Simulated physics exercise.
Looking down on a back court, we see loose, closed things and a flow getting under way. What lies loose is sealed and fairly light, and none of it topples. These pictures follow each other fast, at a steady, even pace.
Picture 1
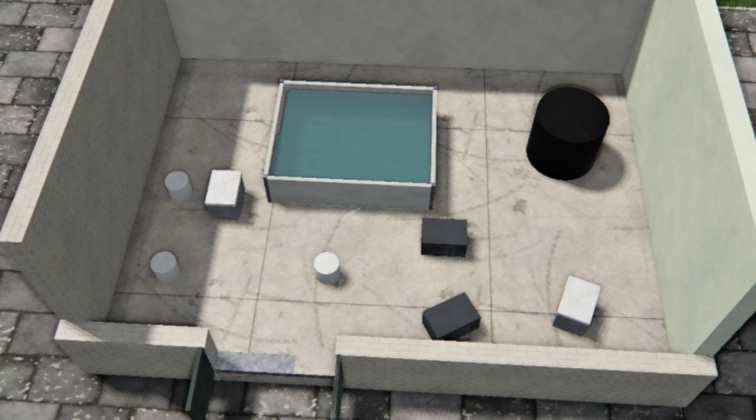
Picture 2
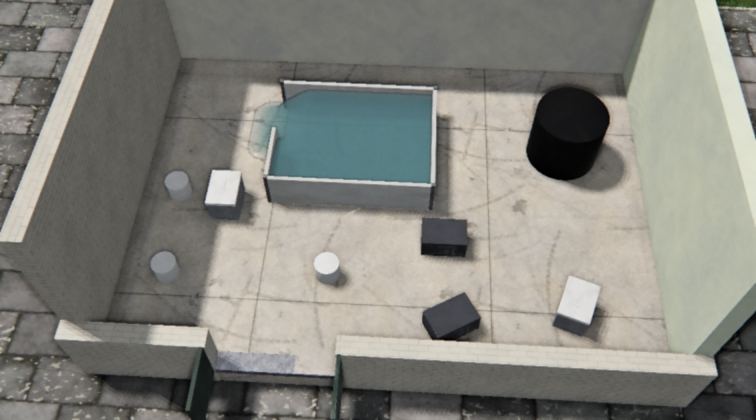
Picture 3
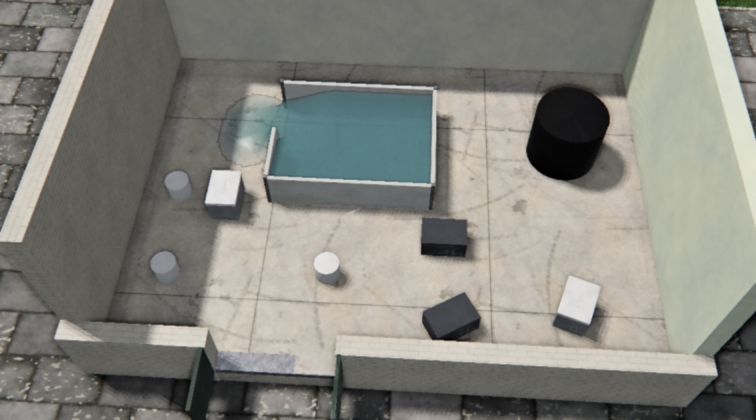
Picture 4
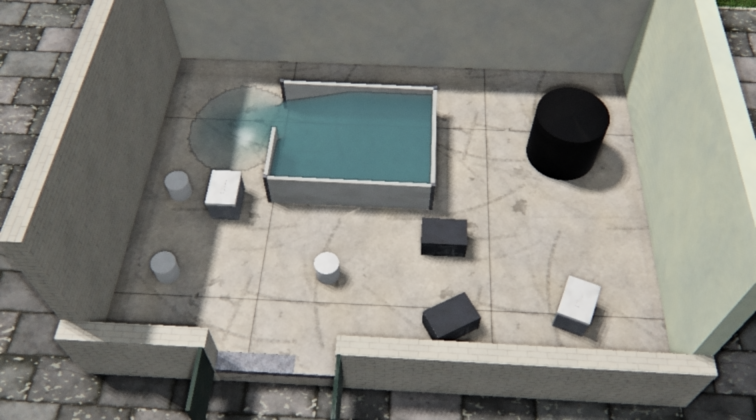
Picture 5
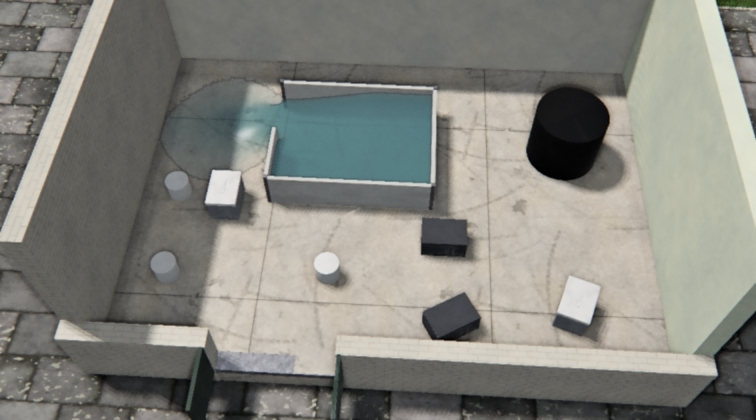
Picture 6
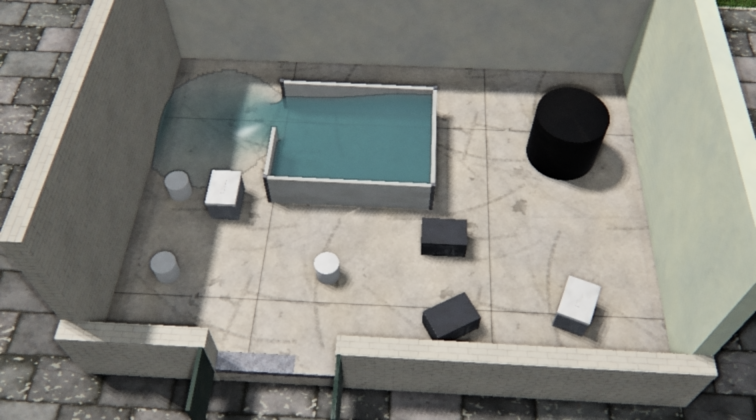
Water poured out through a gap in the left side of the pool and spread across the paving to the left wall, while the boxes, small cylinders and big black drum stayed still.
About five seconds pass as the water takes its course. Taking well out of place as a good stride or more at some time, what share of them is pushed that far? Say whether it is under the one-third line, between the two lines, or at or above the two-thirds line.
It does not reach a third.
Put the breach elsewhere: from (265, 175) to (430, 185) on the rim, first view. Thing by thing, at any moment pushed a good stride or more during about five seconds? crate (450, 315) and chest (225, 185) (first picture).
Taking them in turn, the first got that far and the second never got there.
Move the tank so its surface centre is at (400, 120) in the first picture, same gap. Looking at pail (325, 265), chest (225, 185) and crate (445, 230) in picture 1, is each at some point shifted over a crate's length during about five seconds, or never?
Not far, Far enough, Not far.
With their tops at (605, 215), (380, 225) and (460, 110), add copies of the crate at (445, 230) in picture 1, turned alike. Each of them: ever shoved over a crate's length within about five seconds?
Twin one: Barely shifts; twin two: Barely shifts; twin three: Barely shifts.
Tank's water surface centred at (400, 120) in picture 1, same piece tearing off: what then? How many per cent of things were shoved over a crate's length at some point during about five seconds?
About 40 per cent.
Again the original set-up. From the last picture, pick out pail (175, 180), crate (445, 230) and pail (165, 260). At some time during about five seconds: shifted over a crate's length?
In sequence: Covered the distance, fell short, covered the distance.
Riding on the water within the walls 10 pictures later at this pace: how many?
The count comes to 0.
A moment on, 0 of 7 are well off their spots; 0 afloat.
Next, 0 of 7 are well off their spots; 0 afloat.
Later, 2 of 7 are well off their spots; 1 afloat.
In the end, 2 of 7 are well off their spots, and 2 have been at some point; 0 afloat.
